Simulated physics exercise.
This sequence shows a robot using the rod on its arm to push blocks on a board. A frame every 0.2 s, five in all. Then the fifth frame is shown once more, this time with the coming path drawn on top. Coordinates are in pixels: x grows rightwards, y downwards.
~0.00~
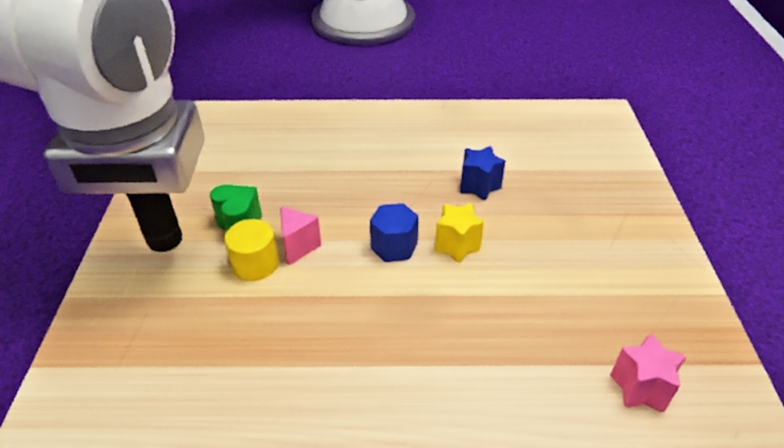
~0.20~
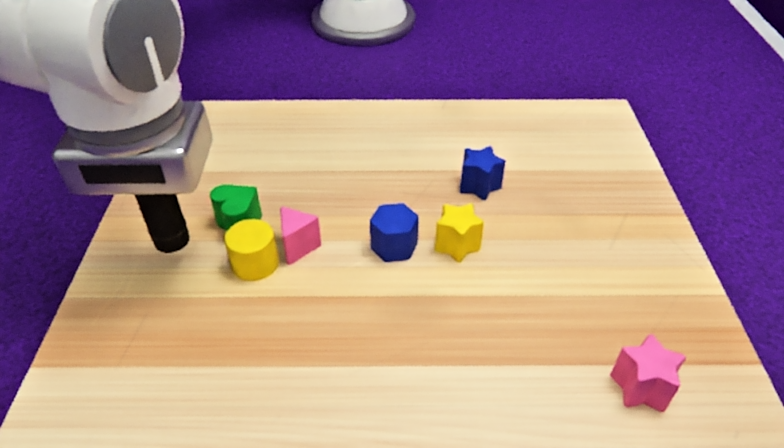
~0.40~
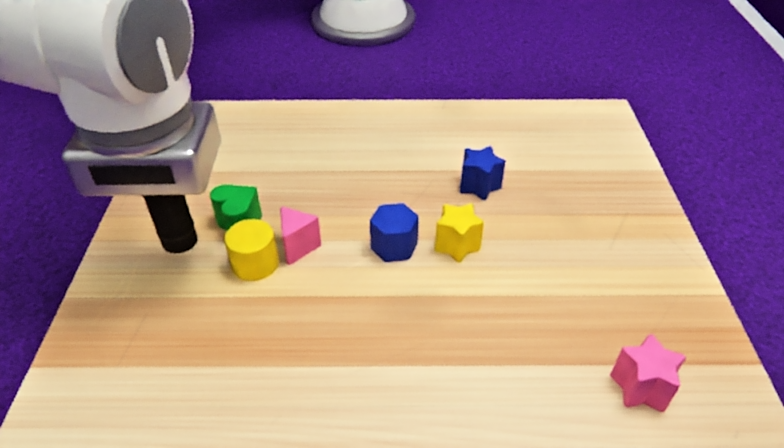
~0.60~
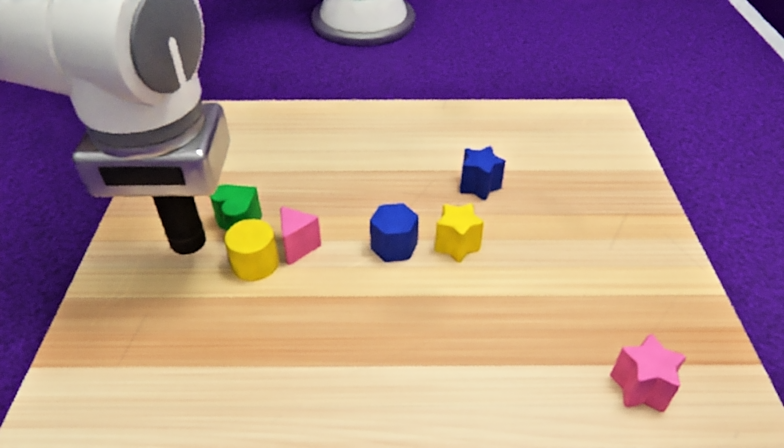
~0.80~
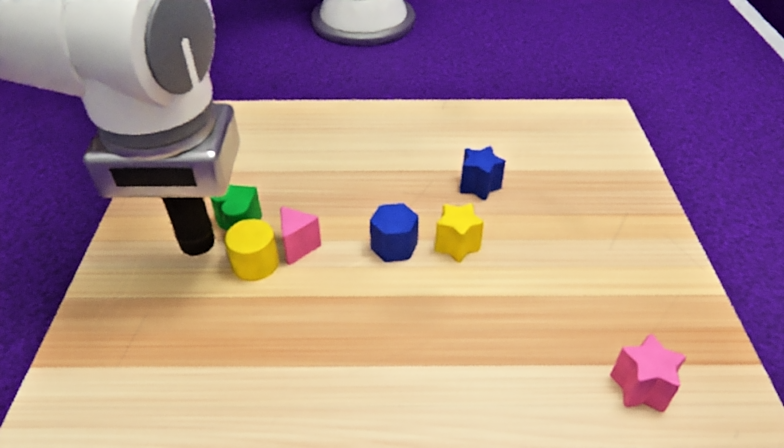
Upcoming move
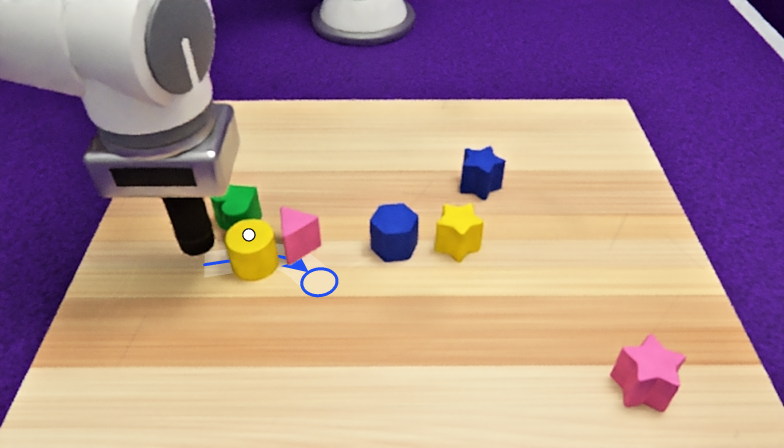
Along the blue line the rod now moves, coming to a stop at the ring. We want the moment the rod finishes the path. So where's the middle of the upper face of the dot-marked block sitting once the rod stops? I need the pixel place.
It ends at (358, 260).
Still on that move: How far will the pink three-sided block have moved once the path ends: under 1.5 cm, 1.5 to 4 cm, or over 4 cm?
It's set to move 1.5-4 cm.
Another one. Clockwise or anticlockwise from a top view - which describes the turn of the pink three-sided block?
Twists anticlockwise.
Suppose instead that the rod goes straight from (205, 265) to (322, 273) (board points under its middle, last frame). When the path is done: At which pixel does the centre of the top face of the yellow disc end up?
By then it is at (361, 236).
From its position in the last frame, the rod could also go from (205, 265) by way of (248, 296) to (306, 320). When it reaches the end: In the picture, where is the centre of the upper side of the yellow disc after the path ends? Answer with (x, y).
About (271, 241).
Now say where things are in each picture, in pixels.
The first picture shows lower end of the rod at (166, 241), tops of blocks, green heart-shaped block at (233, 197), yellow disc at (249, 235), pink three-sided block at (294, 219).
The second picture shows rod at (173, 242), blocks as before.
The third picture shows rod at (181, 242), blocks as before.
The fourth picture shows rod at (189, 243), blocks as before.
The fifth picture shows rod at (198, 244), green heart-shaped block at (233, 197), yellow disc at (249, 235), pink three-sided block at (294, 219).
The drawn path runs from (205, 265) through (249, 258) and (290, 260) to (319, 282); the dot is on the yellow disc.
The first path, step by step. One third of the way, rod at (244, 238); yellow disc at (282, 236); pink three-sided block at (312, 218), turned 40° anticlockwise.
Two thirds of the way, rod at (287, 239); yellow disc at (322, 244); pink three-sided block at (323, 214), turned 55° anticlockwise.
At the end, rod at (317, 262); green heart-shaped block not moved; yellow disc at (358, 260); pink three-sided block at (323, 214), turned 55° anticlockwise.
